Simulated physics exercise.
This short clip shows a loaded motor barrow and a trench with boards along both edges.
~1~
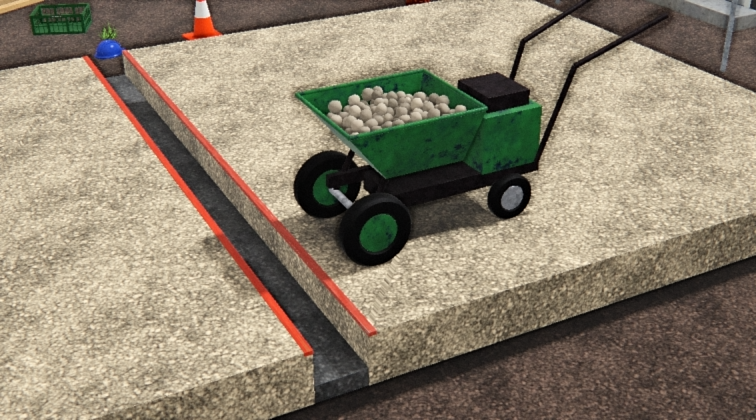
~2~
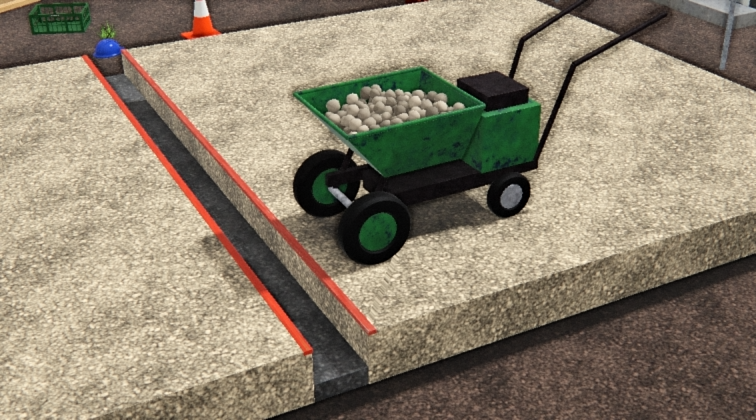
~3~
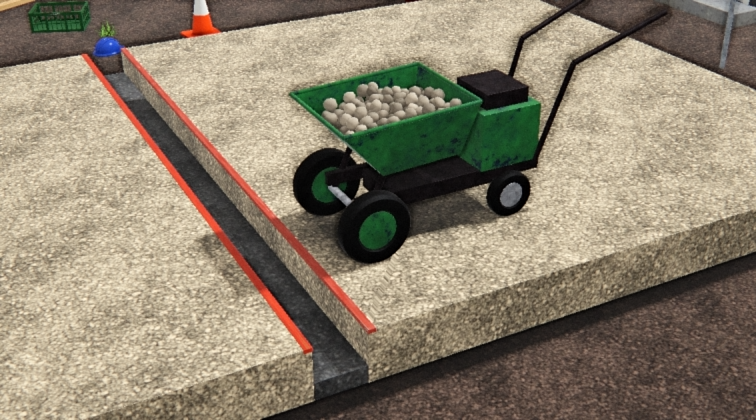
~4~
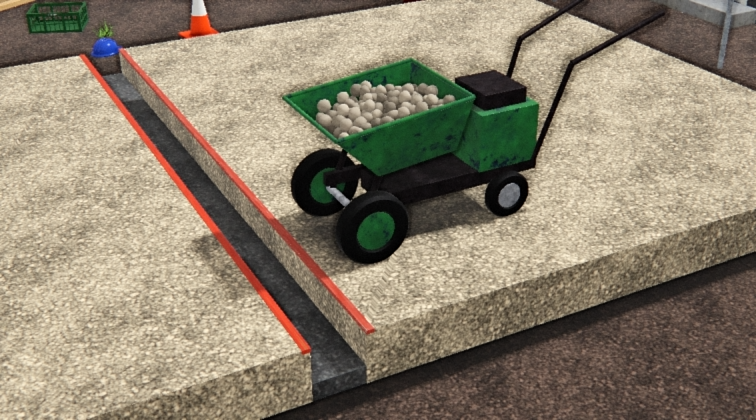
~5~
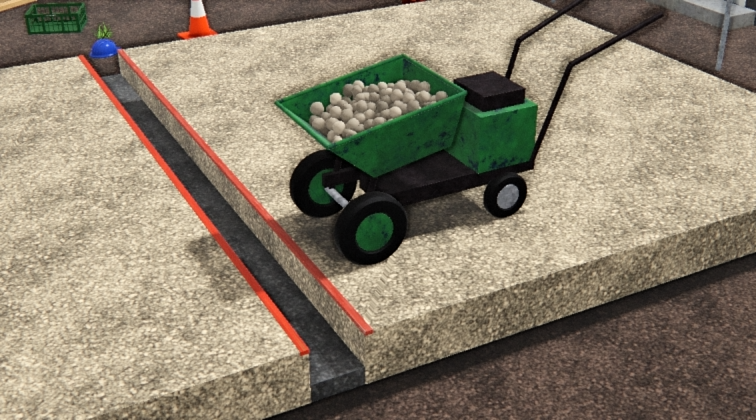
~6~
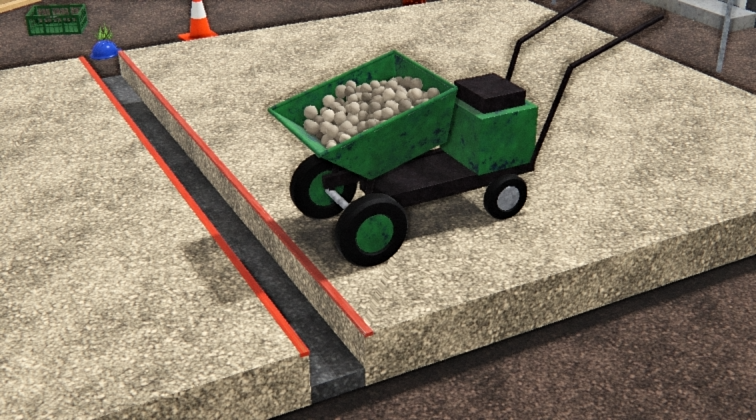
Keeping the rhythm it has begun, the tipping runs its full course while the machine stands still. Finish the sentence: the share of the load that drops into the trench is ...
Less than half.
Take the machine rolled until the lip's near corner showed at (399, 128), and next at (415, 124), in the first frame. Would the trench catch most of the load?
The greater portion first, the greater portion second.
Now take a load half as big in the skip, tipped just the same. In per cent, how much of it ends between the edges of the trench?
Around 10 percent of it.
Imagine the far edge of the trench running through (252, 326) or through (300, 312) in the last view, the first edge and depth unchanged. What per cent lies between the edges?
Lab note: Case 1 near 60 percent, case 2 near 0 percent.
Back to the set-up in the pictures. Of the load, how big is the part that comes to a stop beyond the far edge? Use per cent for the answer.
That share comes out near 80 in a hundred.
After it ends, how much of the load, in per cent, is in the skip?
Estimate: 15 %, roughly.
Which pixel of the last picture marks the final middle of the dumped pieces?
I'd place the middle at about (197, 274).
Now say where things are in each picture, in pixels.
Lip of the skip at (350, 138), level; top of the load at (402, 113), river pebbles; first edge of the trench at (344, 299); far edge at (283, 317), the trench under half as wide as the skip, and about half as deep as wide, in the first frame.
Lip of the skip at (348, 138), level; top of the load at (410, 115), in the second frame.
Lip of the skip at (344, 138), tipped barely; top of the load at (407, 112), in the third frame.
Lip of the skip at (336, 142), tipped a little; top of the load at (412, 108), in the fourth frame.
Lip of the skip at (328, 148), tipped a little; top of the load at (404, 106), in the fifth frame.
Lip of the skip at (320, 155), tipped clearly; top of the load at (401, 95); first edge of the trench at (341, 300); far edge at (279, 318), in the sixth frame.
Soon after the last picture, skip tipped steeply; all in the skip.
A little later, skip tipped right over; most in the skip; about a quarter beyond it; a stray few falling.
Later still, skip tipped right over; a small part in the skip; a stray few in or heaped over the trench; most beyond it.
At rest, skip tipped right over; a small part in the skip; a small part in or heaped over the trench; most beyond it.
